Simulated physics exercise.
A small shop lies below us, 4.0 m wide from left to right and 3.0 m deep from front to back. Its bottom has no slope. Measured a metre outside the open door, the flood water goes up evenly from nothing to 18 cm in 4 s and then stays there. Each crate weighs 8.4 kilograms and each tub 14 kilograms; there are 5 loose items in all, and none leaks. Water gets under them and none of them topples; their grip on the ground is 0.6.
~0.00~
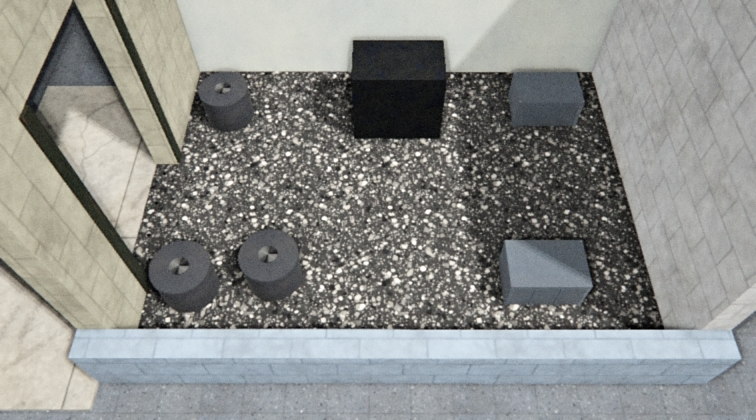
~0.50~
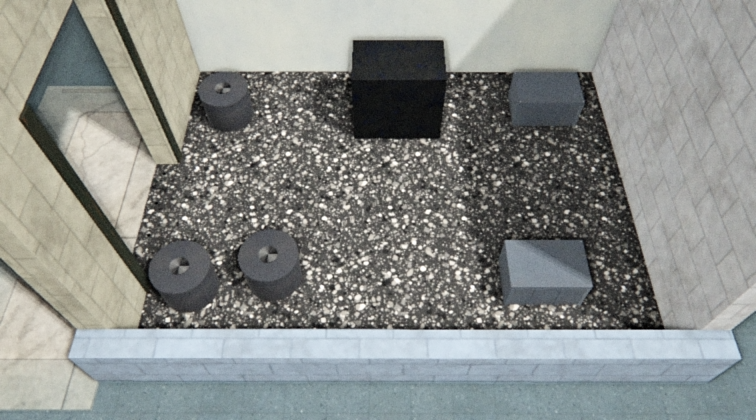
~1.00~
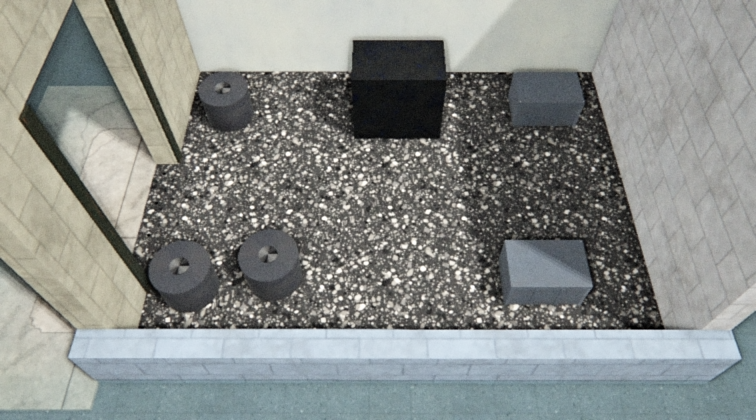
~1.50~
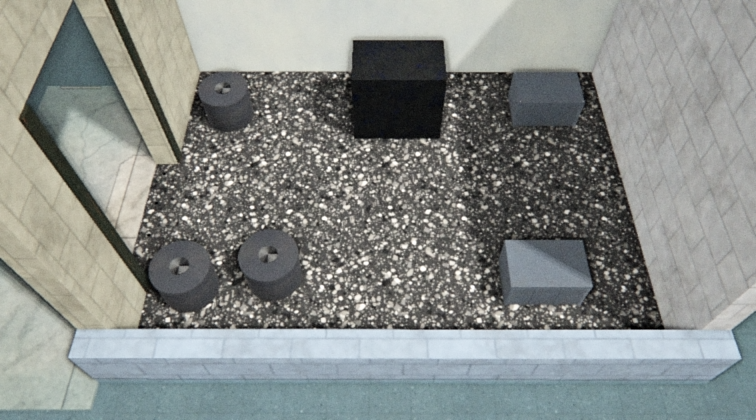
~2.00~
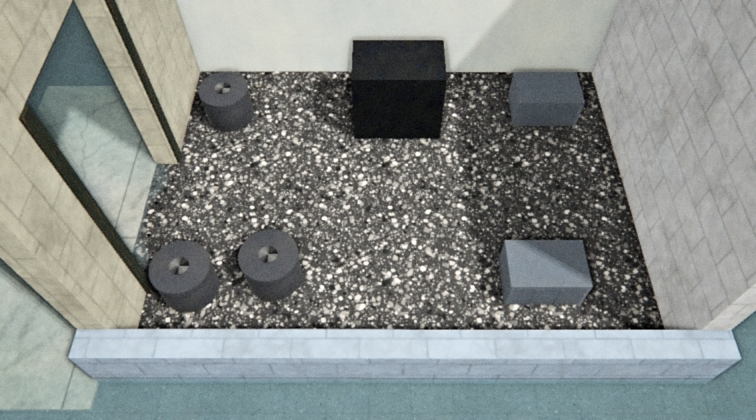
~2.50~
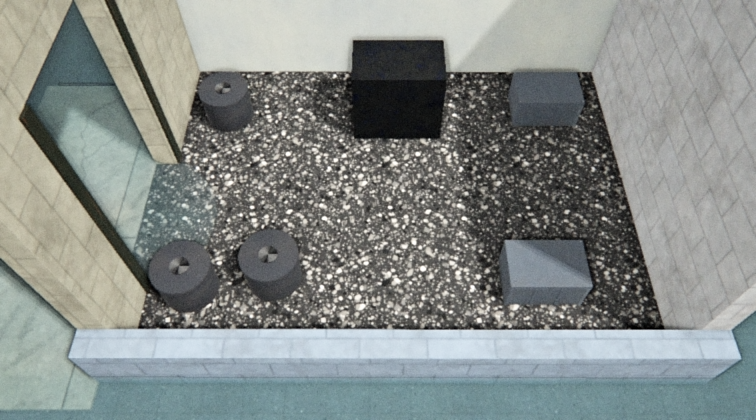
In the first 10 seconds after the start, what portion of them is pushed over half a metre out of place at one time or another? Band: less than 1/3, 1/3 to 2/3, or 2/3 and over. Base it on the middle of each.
The moved portion will fall below a third.
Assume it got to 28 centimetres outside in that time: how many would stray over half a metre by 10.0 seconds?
Then 3.
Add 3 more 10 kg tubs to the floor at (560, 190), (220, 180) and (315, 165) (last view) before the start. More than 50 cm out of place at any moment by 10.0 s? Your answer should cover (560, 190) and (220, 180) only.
Well, the first one stays inside the mark, and the second tops the mark.
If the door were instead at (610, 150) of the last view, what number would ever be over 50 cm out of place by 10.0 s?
Then it comes to 3.
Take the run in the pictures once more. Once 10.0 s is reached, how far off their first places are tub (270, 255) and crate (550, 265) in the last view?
Respectively 20 and 20 centimetres.
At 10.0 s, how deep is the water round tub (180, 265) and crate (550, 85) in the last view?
Depths: Near 8 cm, then near 8 cm.
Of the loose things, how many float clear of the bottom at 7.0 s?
Count: 0.
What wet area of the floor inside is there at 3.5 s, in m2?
My estimate is roughly 2.0 m2.
After 3.5 s 0 of 5 are over 50 cm from their spots; 0 afloat.
After 4.5 s 0 of 5 are over 50 cm from their spots; 0 afloat.
After 7.0 s 0 of 5 are over 50 cm from their spots; 0 afloat.
After 10.0 s 0 of 5 are over 50 cm from their spots, and 0 have been at some point; 2 afloat.
